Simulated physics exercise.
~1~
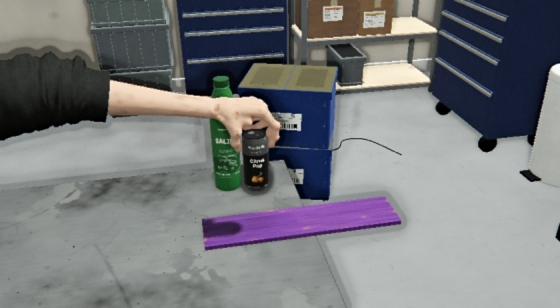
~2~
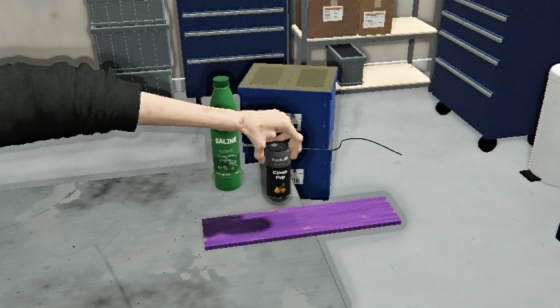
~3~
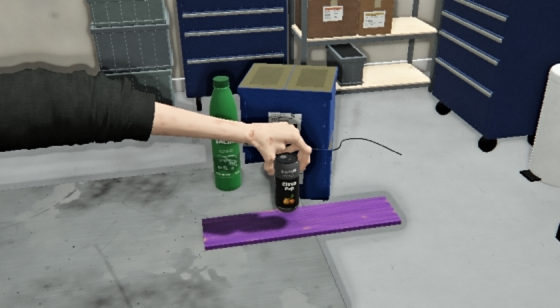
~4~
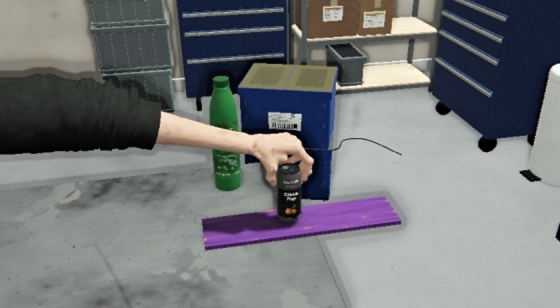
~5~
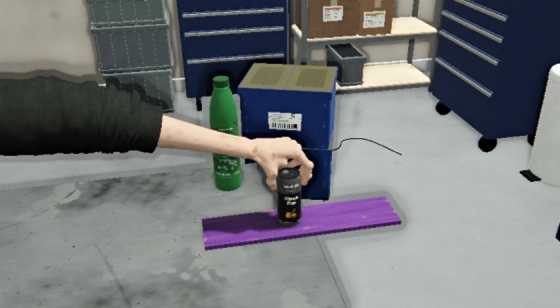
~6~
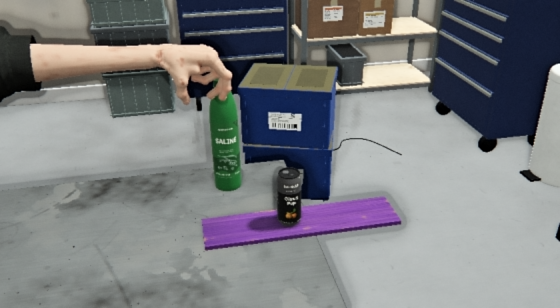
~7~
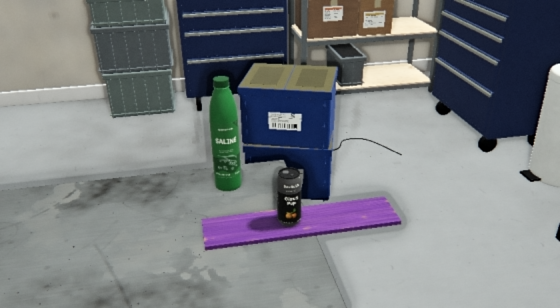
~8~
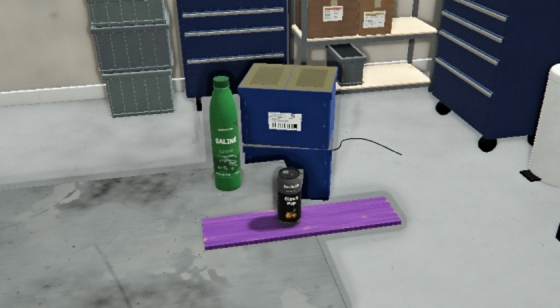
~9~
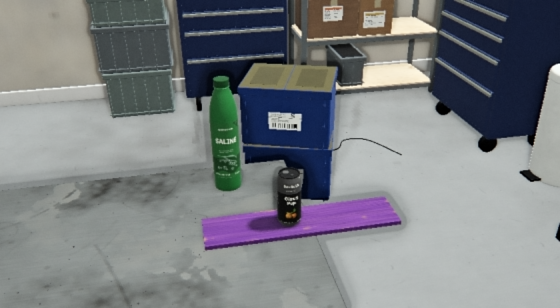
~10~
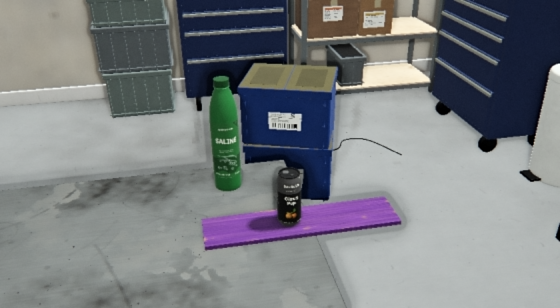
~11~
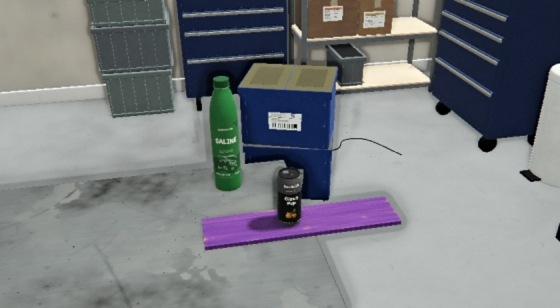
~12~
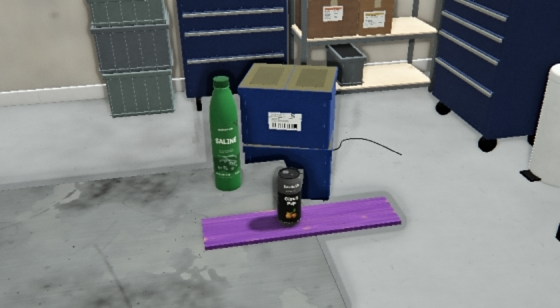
The video shows a hand carrying a black can right and down onto a purple plank on a gray surface, near a green bottle and a blue box. The hand lets go and withdraws to the left, and the can stays upright on the motionless plank.
